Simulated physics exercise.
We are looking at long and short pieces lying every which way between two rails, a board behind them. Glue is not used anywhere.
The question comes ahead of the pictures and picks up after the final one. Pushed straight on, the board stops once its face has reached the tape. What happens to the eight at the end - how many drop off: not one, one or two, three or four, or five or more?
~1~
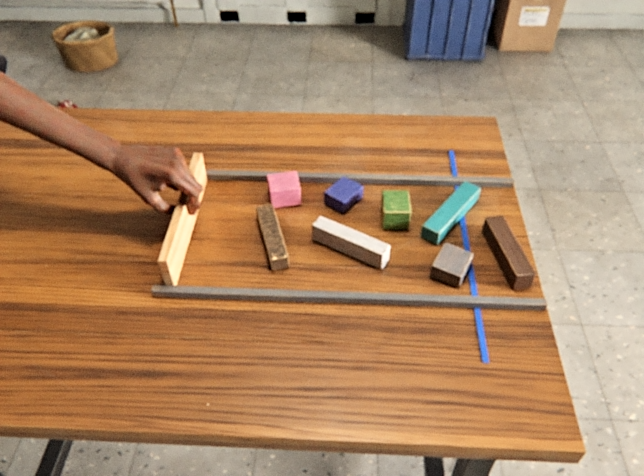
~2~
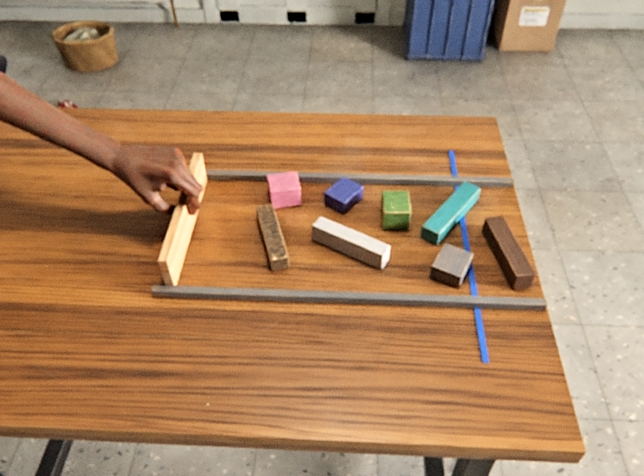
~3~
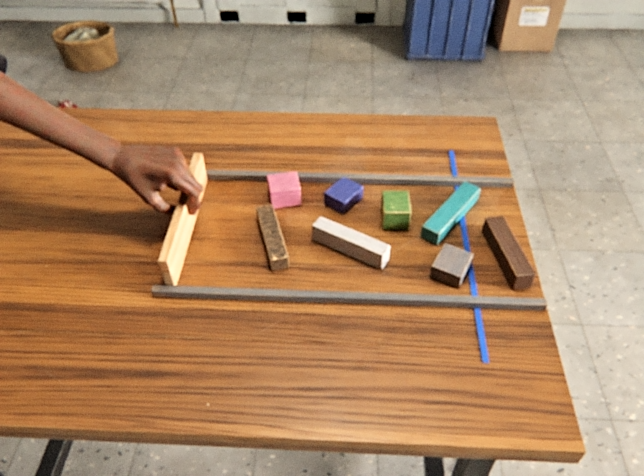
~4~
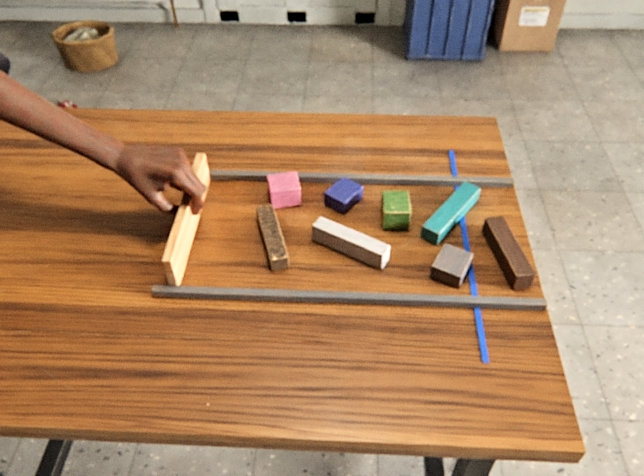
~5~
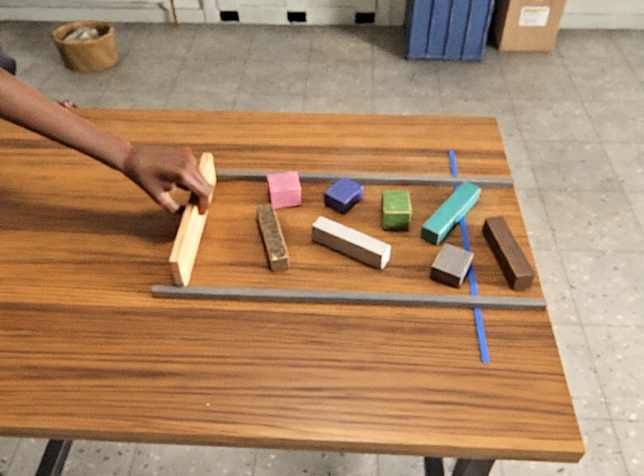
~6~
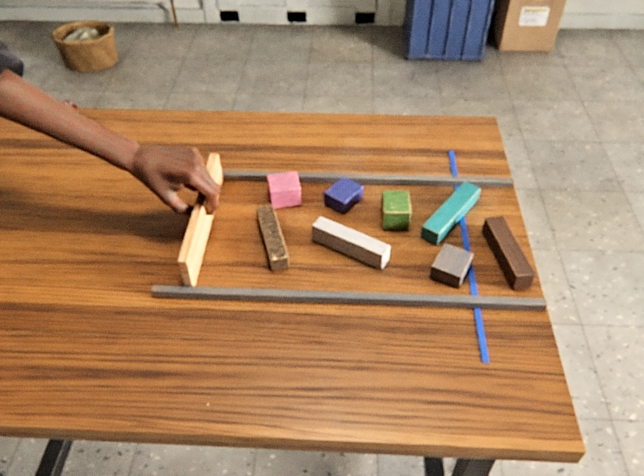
The push clears one or two off the end, I'd bet.
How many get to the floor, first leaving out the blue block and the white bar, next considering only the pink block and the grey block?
Fallen: 1, and 0 in the other try.
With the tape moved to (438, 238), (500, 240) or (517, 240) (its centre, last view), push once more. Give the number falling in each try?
So, one try after another, the floor gets 0, then 5, then 7.
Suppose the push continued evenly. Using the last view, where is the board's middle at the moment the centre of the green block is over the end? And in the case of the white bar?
First one: Around (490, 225). Other one: Around (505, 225).
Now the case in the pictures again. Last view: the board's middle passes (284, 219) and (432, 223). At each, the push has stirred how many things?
The first count is 2, and then it's 8.
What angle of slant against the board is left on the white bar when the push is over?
It measures close to 0 degrees.
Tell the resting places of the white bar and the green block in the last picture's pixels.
One ends up near (498, 258) and the other near (503, 216).
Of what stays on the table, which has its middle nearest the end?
Answer: The turquoise bar.
A little later, none off yet; brown bar at rest near (507, 251); turquoise bar at rest near (451, 212); grey block at rest near (452, 265).
When it is over, the number that fall off is one or two; down, brown bar.
